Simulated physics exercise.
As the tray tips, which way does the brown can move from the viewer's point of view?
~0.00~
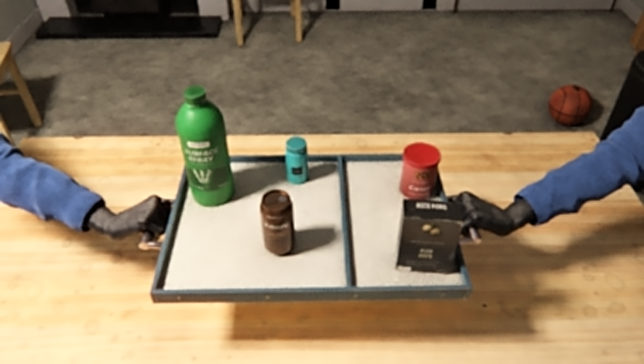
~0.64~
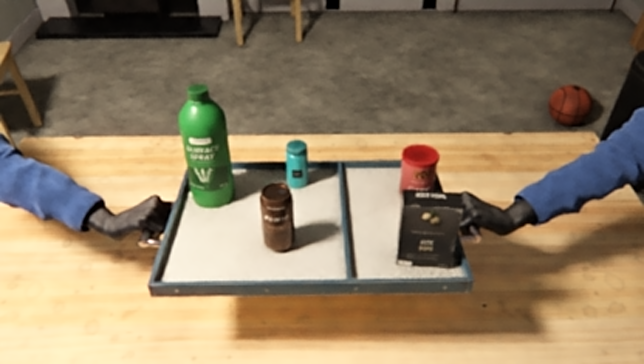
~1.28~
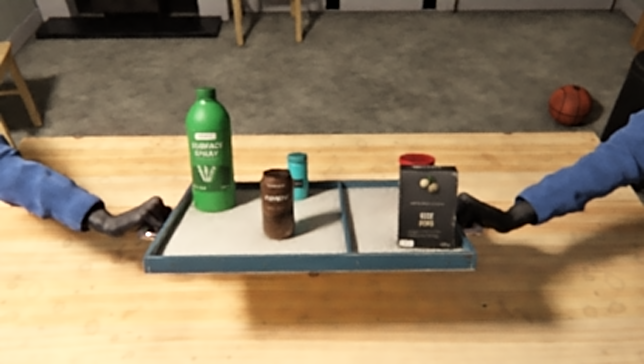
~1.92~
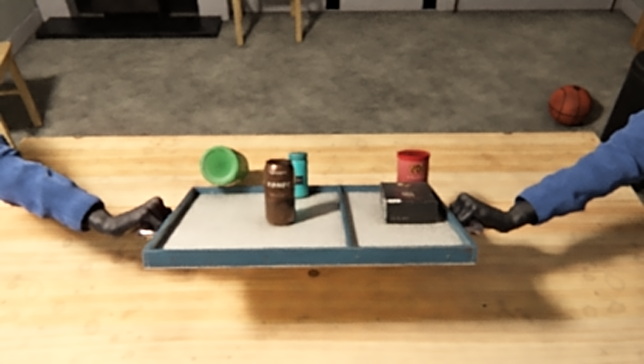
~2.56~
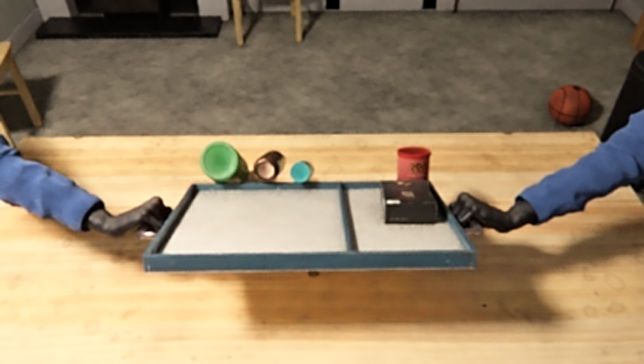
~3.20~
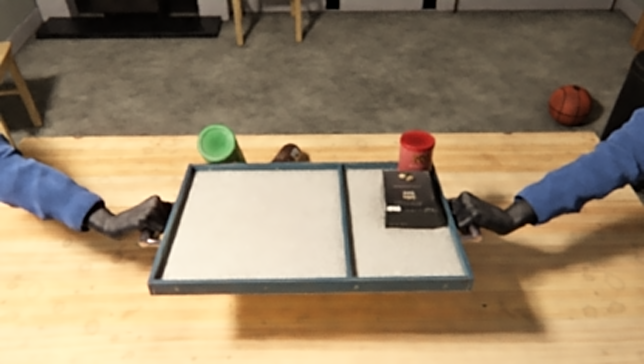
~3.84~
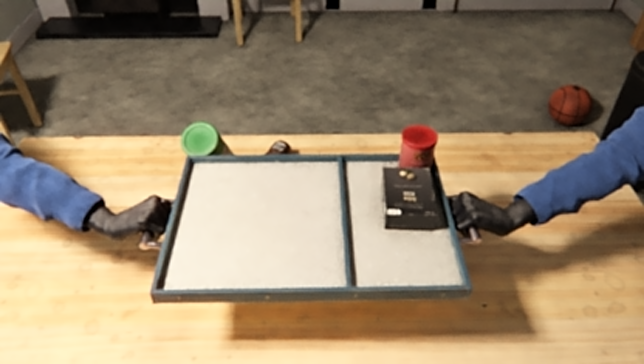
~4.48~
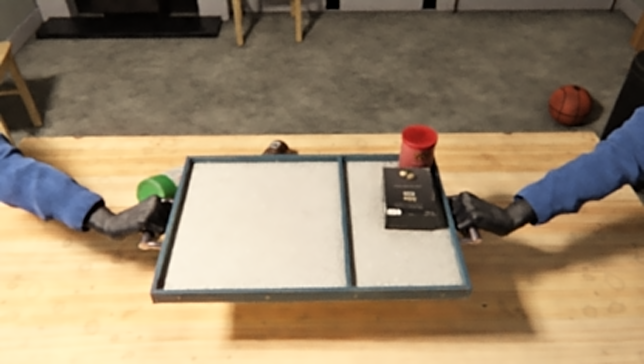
The brown can moves up in the view, toward the far edge of the tray, and goes over it.
A tray tips away and levels, losing three containers, keeping a fallen packet and red tin.
